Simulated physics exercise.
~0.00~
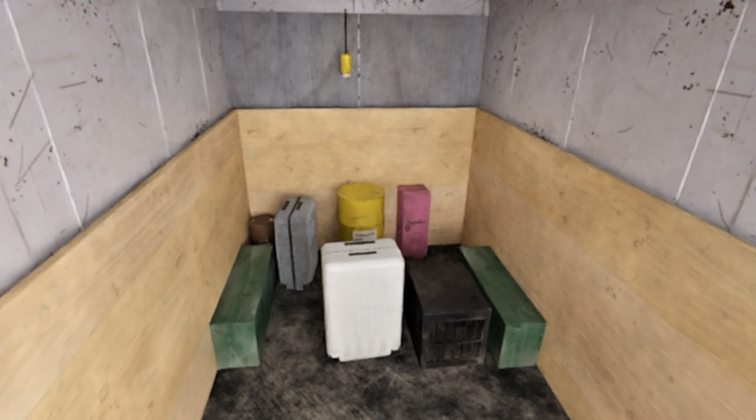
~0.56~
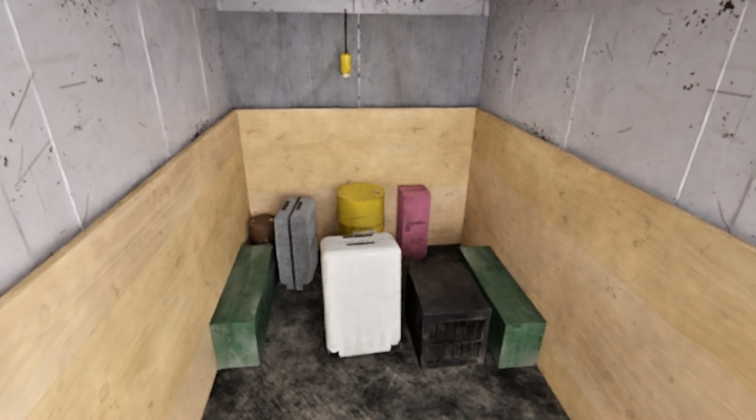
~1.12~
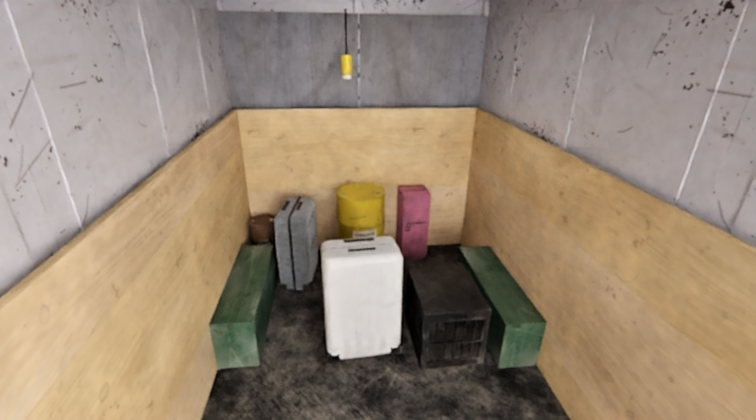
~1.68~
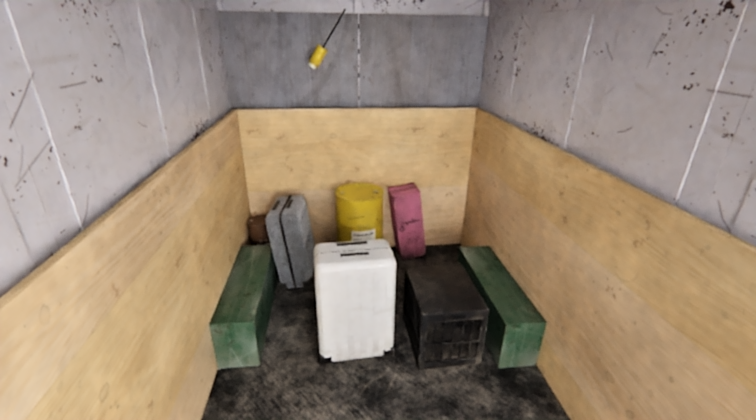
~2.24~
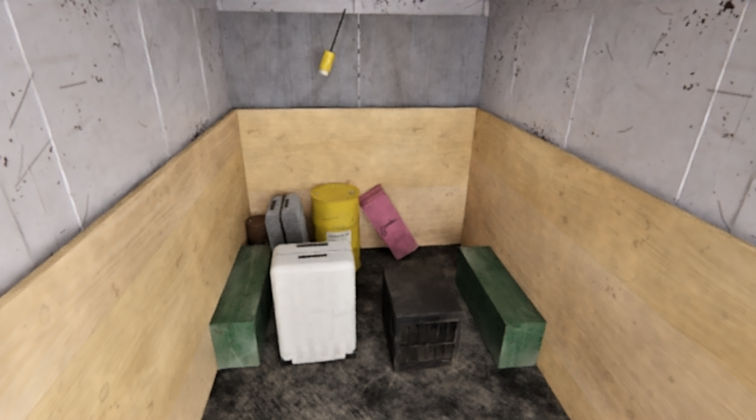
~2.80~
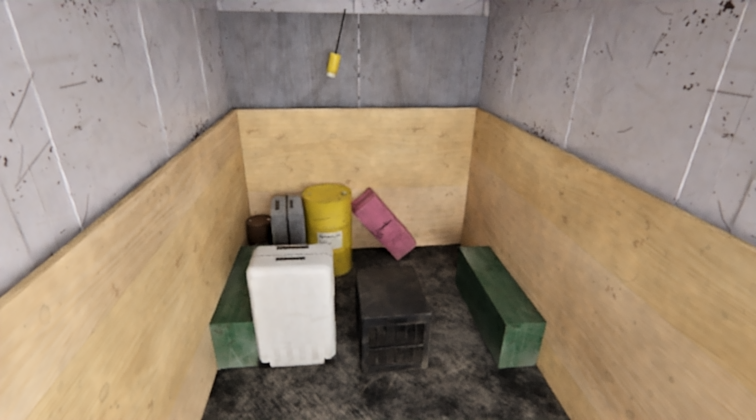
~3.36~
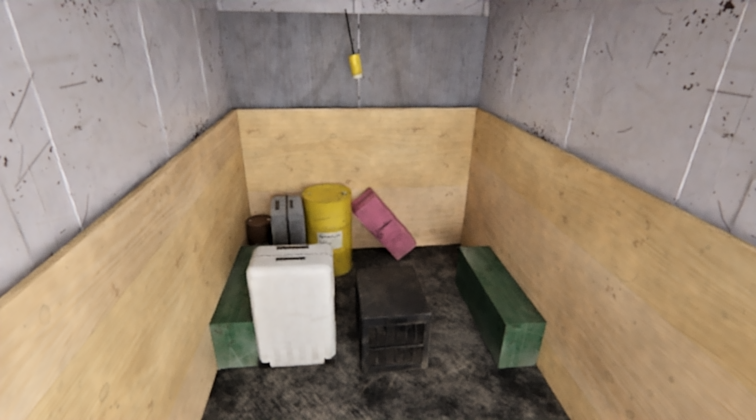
The video shows a van's load bay holding cases, a yellow drum, a black chest and a pink box as a hanging yellow lamp swings. The white case, drum and chest slide left, staying upright, while the pink box tips over and ends lying slanted near the back wall.
